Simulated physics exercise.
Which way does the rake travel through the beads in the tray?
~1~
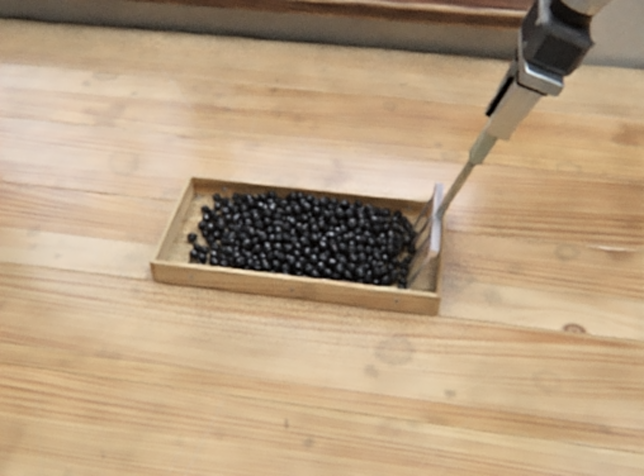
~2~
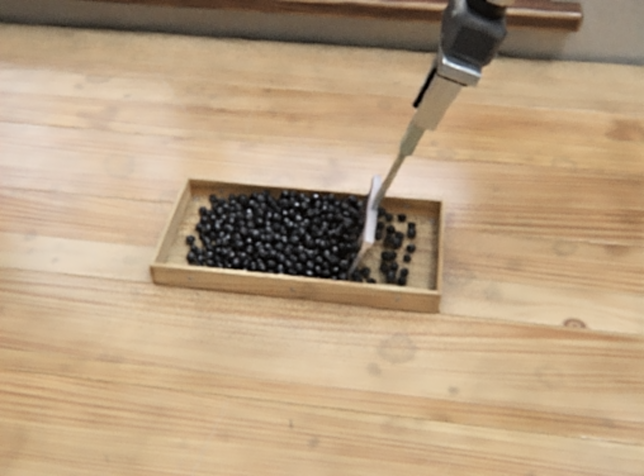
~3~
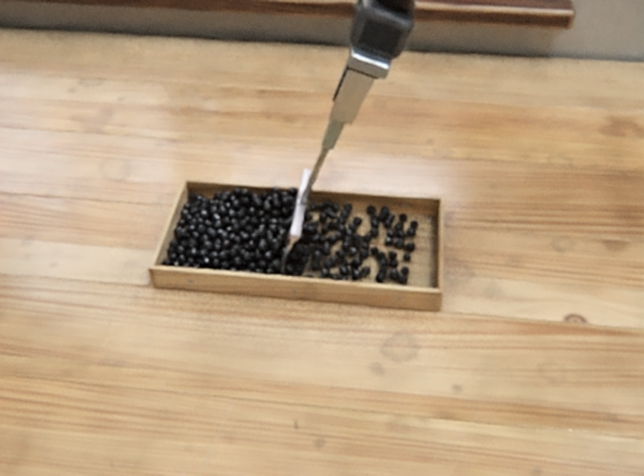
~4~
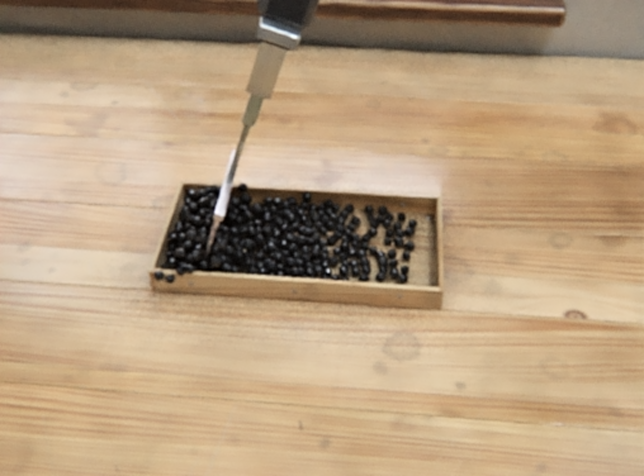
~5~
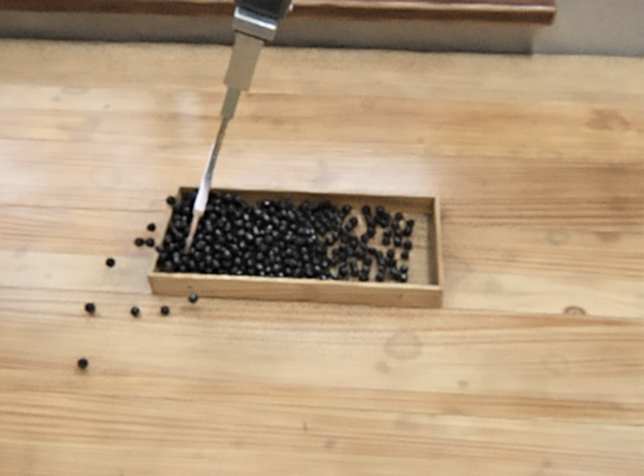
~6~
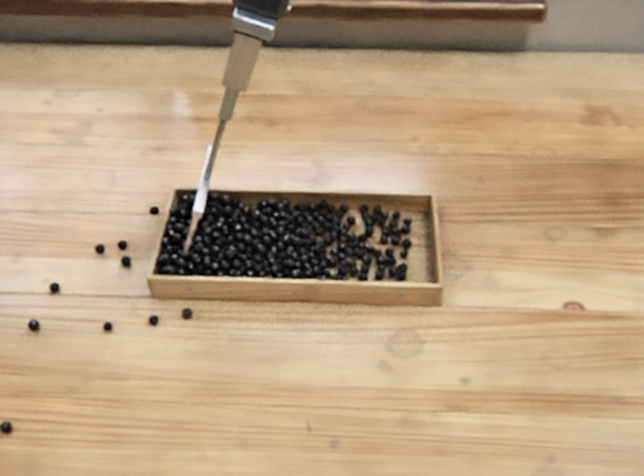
The rake travels to the left, going from the right end of the tray towards its left end.
The footage shows a machine arm dragging a small rake leftward through black beads in a shallow wooden tray on a wooden table, heaping them towards the left end until several spill over and roll across the table, while most stay in the tray.
